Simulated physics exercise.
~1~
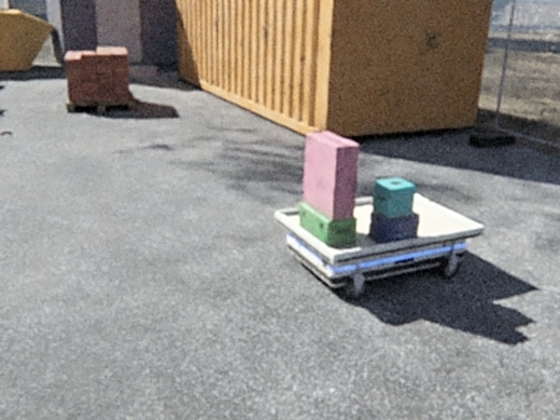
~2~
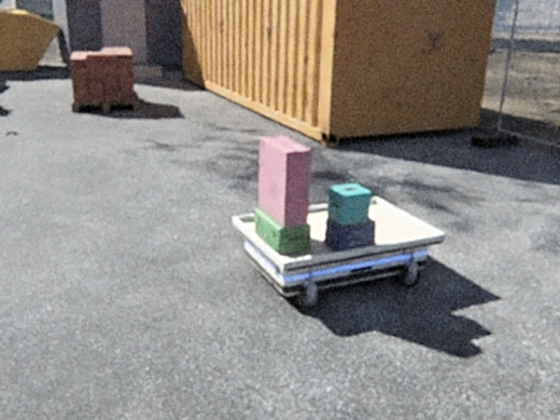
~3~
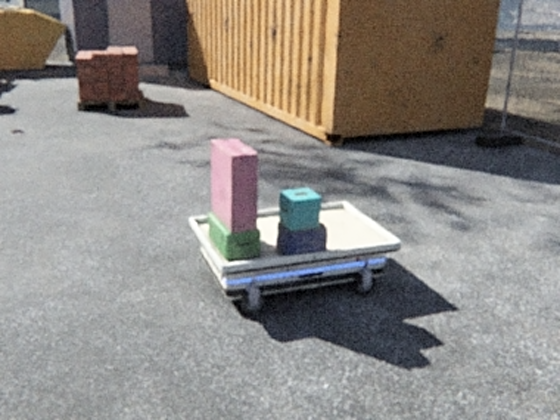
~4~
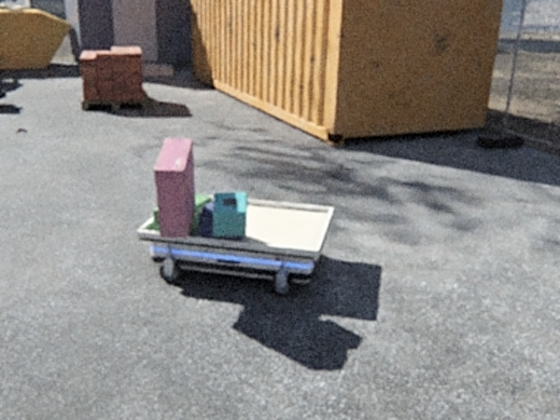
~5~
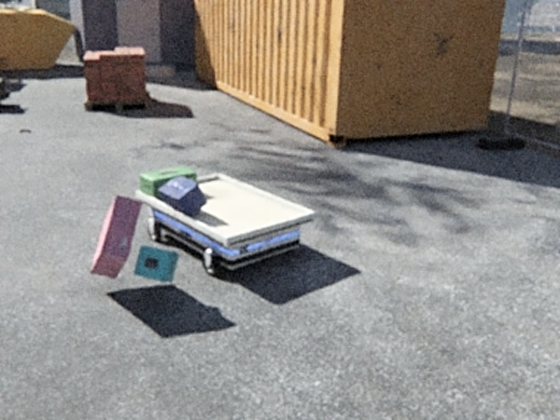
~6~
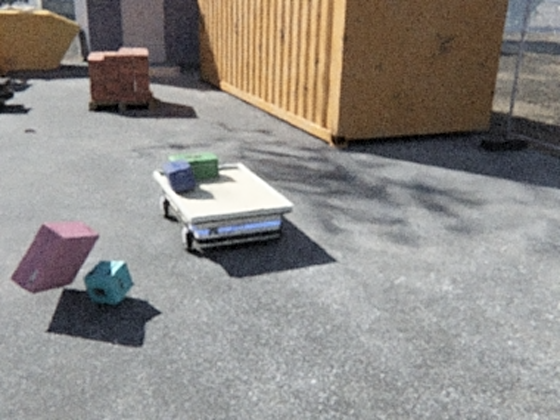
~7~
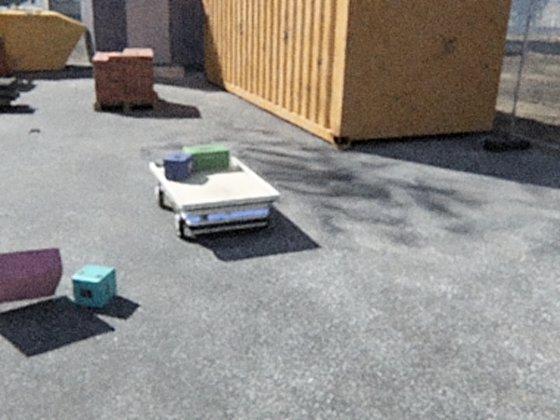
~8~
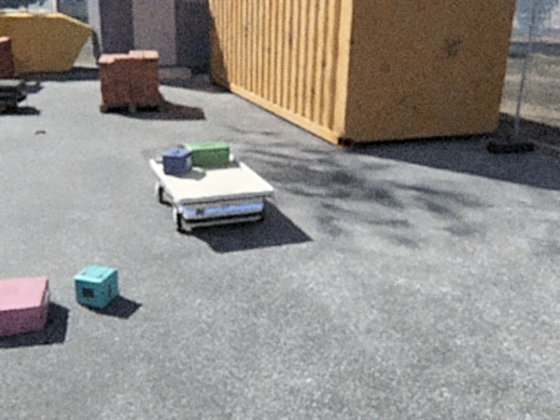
On a paved yard, a cart rolling left and swinging round, pink and turquoise boxes tumbling off, blue and green ones staying aboard.
